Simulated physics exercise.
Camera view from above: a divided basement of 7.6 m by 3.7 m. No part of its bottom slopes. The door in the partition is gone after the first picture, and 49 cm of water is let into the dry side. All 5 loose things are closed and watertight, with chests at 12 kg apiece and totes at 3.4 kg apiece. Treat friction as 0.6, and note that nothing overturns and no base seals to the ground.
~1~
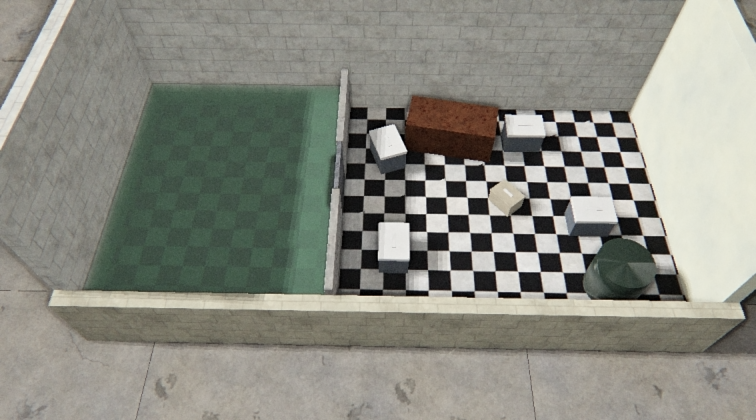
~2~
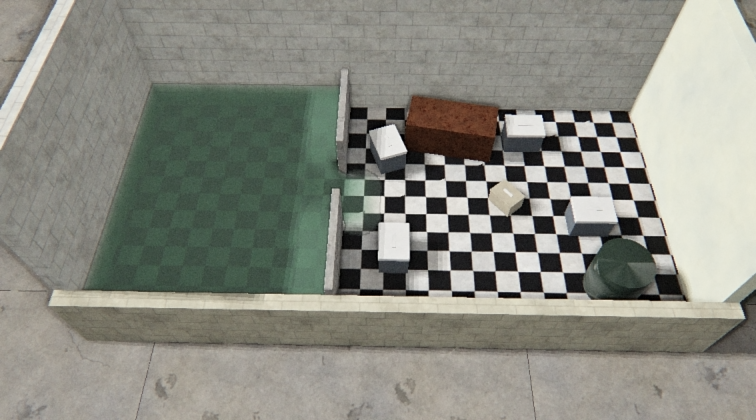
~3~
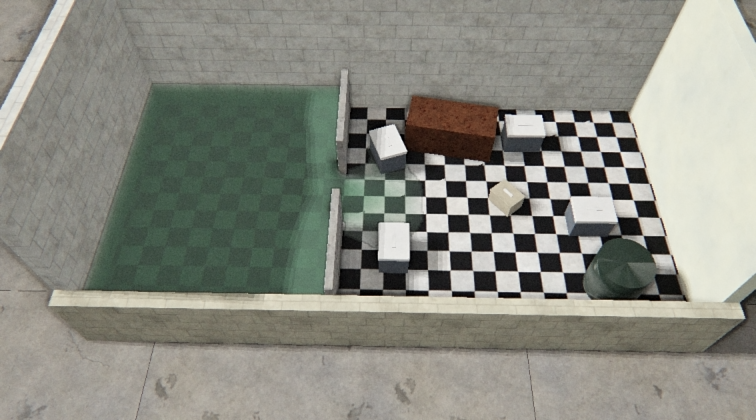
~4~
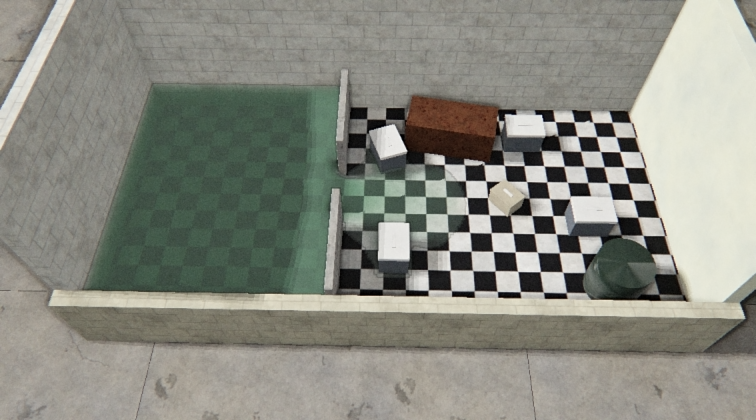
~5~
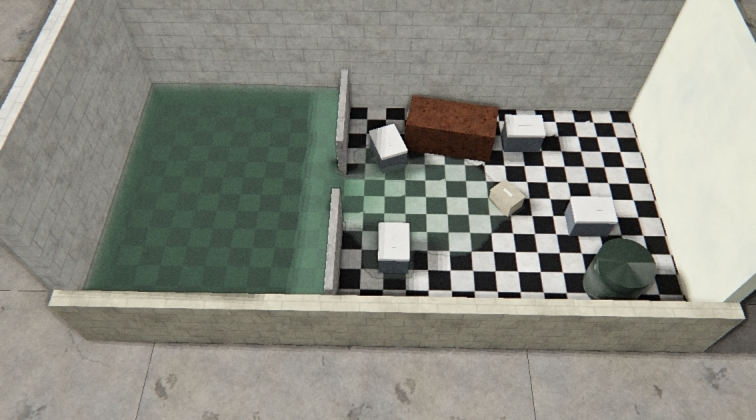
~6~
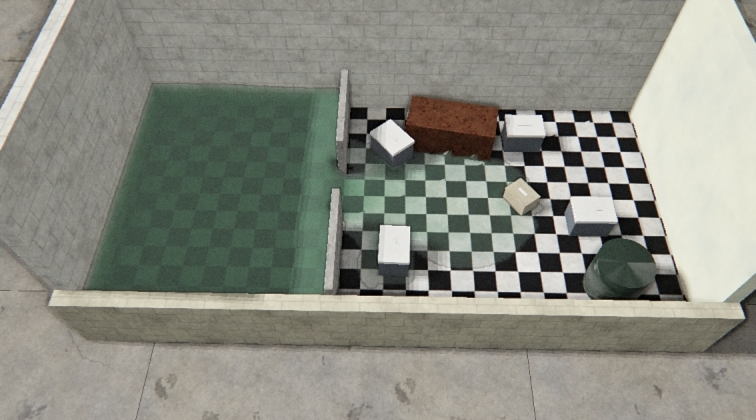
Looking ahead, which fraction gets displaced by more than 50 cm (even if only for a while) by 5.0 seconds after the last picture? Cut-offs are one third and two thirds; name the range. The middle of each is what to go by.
It will come to somewhere in the middle third.
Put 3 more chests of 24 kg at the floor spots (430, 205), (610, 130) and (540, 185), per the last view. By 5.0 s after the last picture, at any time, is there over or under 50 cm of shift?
Sequence of outcomes: Crosses it, crosses it, crosses it.
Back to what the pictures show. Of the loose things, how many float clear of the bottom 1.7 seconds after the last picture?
I count 2.
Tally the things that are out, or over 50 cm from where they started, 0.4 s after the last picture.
That would be 1.
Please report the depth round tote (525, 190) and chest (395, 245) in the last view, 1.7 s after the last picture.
Depth approx. 15 cm / 3 cm.
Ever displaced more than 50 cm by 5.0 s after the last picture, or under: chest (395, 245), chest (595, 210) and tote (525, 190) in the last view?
Beyond the mark, beyond the mark, beyond the mark.
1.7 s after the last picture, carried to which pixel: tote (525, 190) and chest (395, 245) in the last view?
They end up about (644, 174) and (410, 282) in the last view.
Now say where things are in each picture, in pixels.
The first picture shows a tote at (508, 193) rests on the ground; a chest at (388, 141) rests on the ground; 11.1 m2 under water; 0 of 5 have shifted.
The second picture shows a tote at (508, 193) rests on the ground; a chest at (388, 141) rests on the ground; 11.7 m2 under water; 0 of 5 have shifted.
The third picture shows a tote at (508, 193), on the bottom; a chest at (388, 141) rests on the ground; 12.4 m2 under water; 0 of 5 have shifted.
The fourth picture shows a tote at (508, 193), on the bottom; a chest at (388, 141), on the bottom; water covers 13.3 m2; 0 of 5 have shifted.
The fifth picture shows a tote at (508, 193) rests on the ground; a chest at (388, 141), on the bottom; water covers 14.4 m2; 0 of 5 have shifted.
The sixth picture shows a tote at (523, 192), on the bottom, 21 cm from its start; a chest at (392, 136) rests on the ground, 11 cm from its start; water covers 15.6 m2; 2 of 5 have shifted.
Then, 0.4 s after the last picture 1 of 5 are over 50 cm from their spots; 0 afloat.
Then, 1.7 s after the last picture 3 of 5 are over 50 cm from their spots; 2 afloat.
Then, 3.2 s after the last picture 3 of 5 are over 50 cm from their spots; 2 afloat.
Then, 5.0 s after the last picture 1 of 5 are over 50 cm from their spots, and 3 have been at some point; 5 afloat.
